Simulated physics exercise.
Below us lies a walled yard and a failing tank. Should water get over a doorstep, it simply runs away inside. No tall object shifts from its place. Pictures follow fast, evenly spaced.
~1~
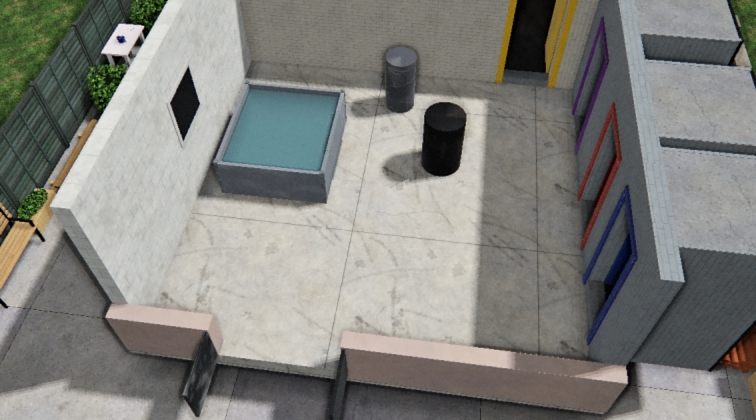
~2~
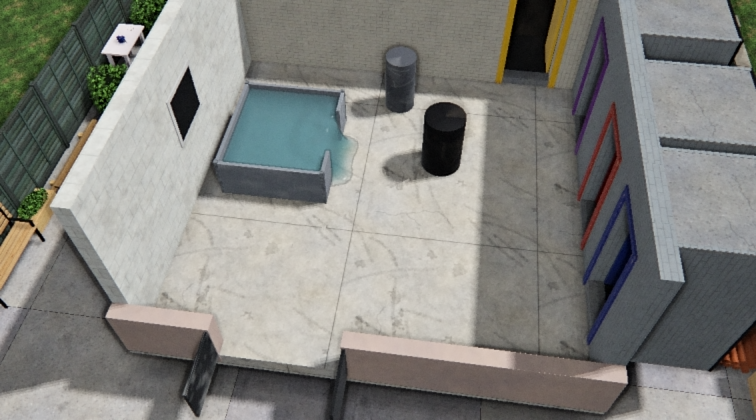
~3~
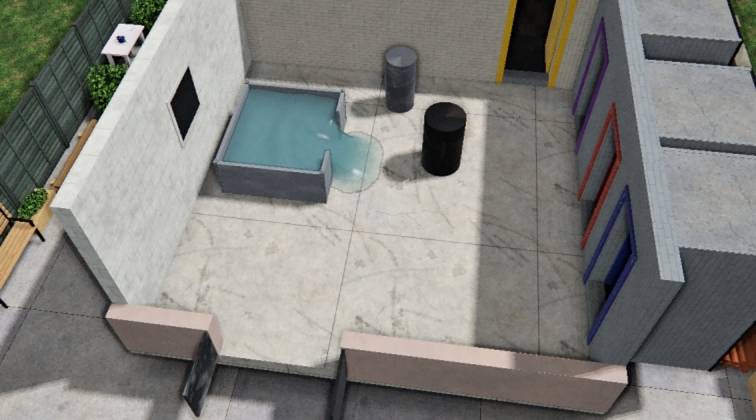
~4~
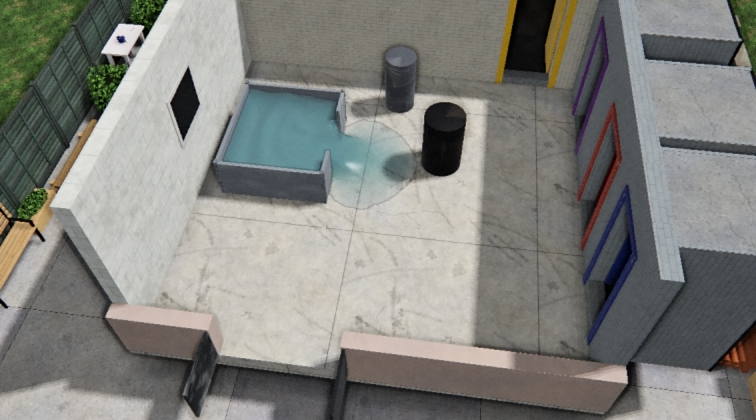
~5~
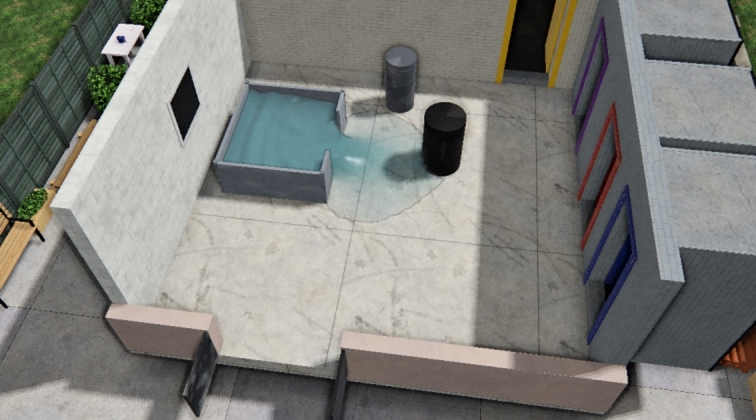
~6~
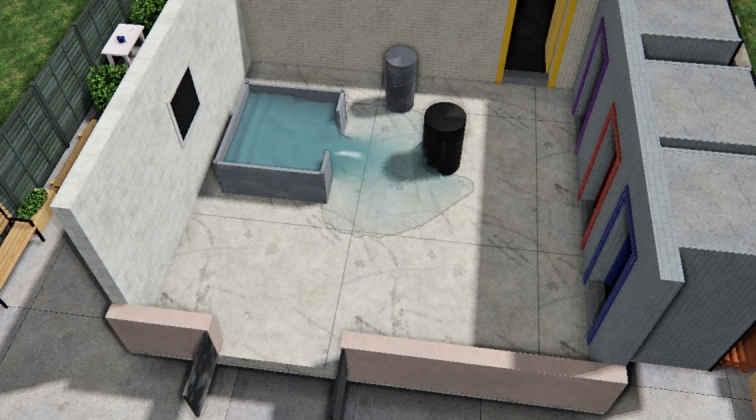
In a walled yard, water pours through a gap in a tank and spreads around a black barrel.
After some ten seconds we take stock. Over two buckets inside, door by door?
Outcome: Red door: Over two buckets; blue door: Two buckets or fewer; purple door: Over two buckets; yellow door: Two buckets or fewer.
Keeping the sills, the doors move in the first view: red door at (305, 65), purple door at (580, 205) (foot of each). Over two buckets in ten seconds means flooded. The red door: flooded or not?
What follows is that the red door remains below.
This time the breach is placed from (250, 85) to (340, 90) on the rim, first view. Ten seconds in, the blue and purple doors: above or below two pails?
In that case the blue door undershoots, while the purple door overshoots.
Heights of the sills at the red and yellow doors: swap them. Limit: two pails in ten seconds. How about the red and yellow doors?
The red door stays within the limit, while the yellow door exceeds the limit.
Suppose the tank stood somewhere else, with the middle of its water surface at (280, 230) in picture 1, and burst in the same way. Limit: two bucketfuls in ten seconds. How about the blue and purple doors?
Both doors in order - blue door tops it, purple door tops it.
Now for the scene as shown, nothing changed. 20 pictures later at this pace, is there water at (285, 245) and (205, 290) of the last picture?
Result, in the order given: Not wetted / not wetted.
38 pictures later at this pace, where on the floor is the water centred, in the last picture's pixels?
It's close to (425, 200).
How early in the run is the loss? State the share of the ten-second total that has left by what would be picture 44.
I get 50 percent.
A moment on, water covers 25 % of the floor; the red door wet at the sill, nothing in, the blue door not reached, the purple door not reached, the yellow door not reached.
Next, water covers 45 % of the floor; the red door under two buckets in, the blue door wet at the sill, nothing in, the purple door wet at the sill, nothing in, the yellow door wet at the sill, nothing in.
Then, water covers 55 % of the floor; the red door over two buckets in, the blue door wet at the sill, nothing in, the purple door under two buckets in, the yellow door wet at the sill, nothing in.
Later, water covers 80 % of the floor; the red door over two buckets in, the blue door wet at the sill, nothing in, the purple door over two buckets in, the yellow door under two buckets in.
In the end, water covers 95 % of the floor; the red door over two buckets in, the blue door wet at the sill, nothing in, the purple door far over two buckets in, the yellow door under two buckets in.
